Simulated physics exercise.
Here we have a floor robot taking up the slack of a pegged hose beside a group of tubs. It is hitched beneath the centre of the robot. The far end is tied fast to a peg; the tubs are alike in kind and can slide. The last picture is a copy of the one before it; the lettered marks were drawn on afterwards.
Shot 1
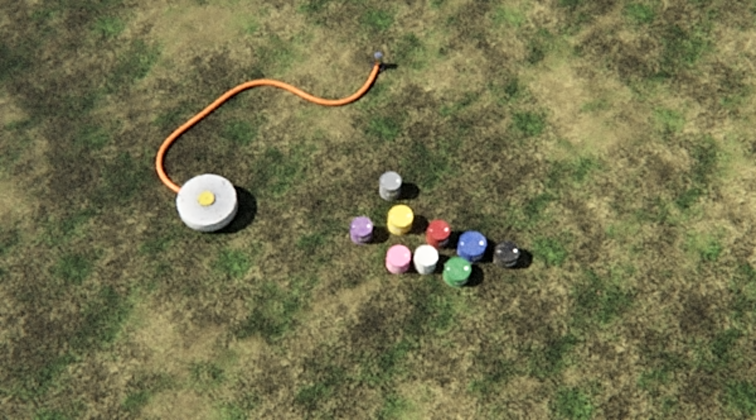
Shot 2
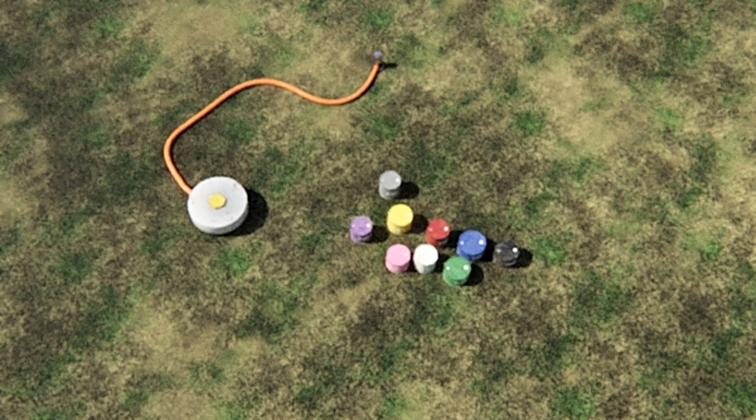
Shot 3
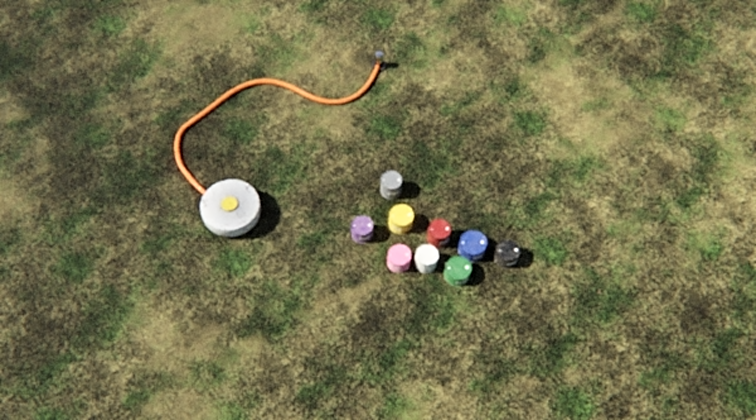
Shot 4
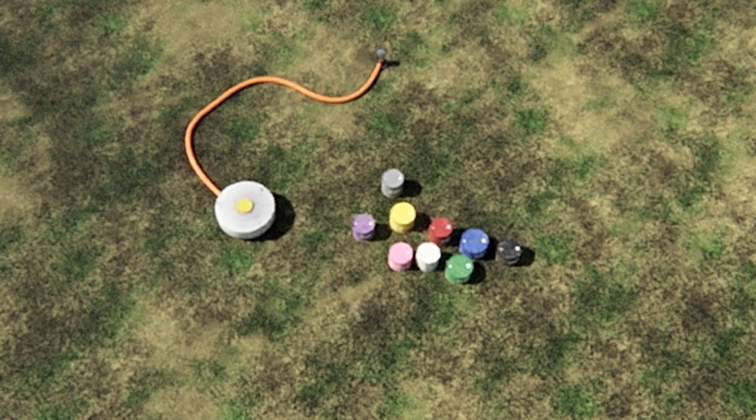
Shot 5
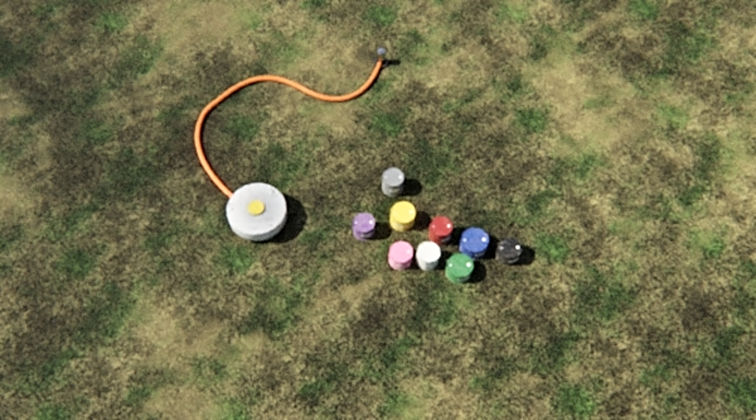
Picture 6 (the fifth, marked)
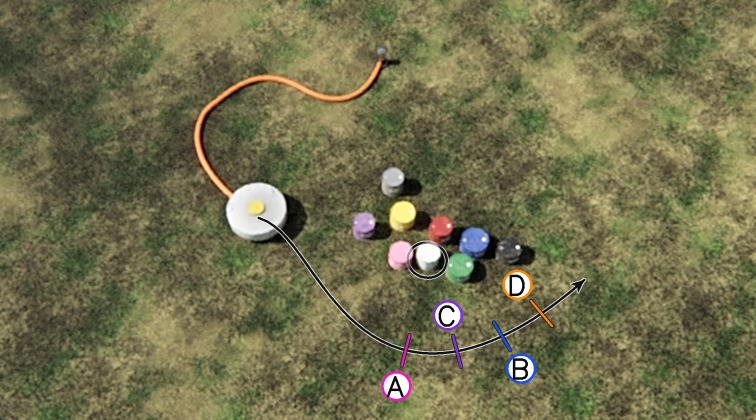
At first, a round white robot with a yellow centre sits on patchy grass, an orange hose curving from it to a small peg, left of a cluster of colourful tubs. The robot then slides slowly right and slightly downward, the hose's left bend shifting along with it, while the tubs stay in place.
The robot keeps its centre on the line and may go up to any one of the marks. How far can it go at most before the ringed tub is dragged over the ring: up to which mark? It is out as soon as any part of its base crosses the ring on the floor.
Stop at D.
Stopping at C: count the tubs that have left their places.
The count is none.
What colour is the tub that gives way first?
Purple.
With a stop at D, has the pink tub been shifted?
Yes.
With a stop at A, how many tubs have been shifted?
By then, none.
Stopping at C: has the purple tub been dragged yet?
No.
On the marked copy, A at (406, 350); B at (502, 336); C at (457, 351); D at (541, 314); the ring at (427, 260); the route from (259, 218) via (401, 349) to (585, 280).
Following D. Soon after the start, robot (333, 296); white tub (428, 256).
Later, robot (445, 349); white tub (428, 256).
In the end, robot (543, 309); white tub (429, 256); yellow tub (408, 215); pink tub (413, 241); purple tub (387, 221); the white tub is still in its ring.
As for the rest, A is safe but short; B is safe but short; C is safe but short.
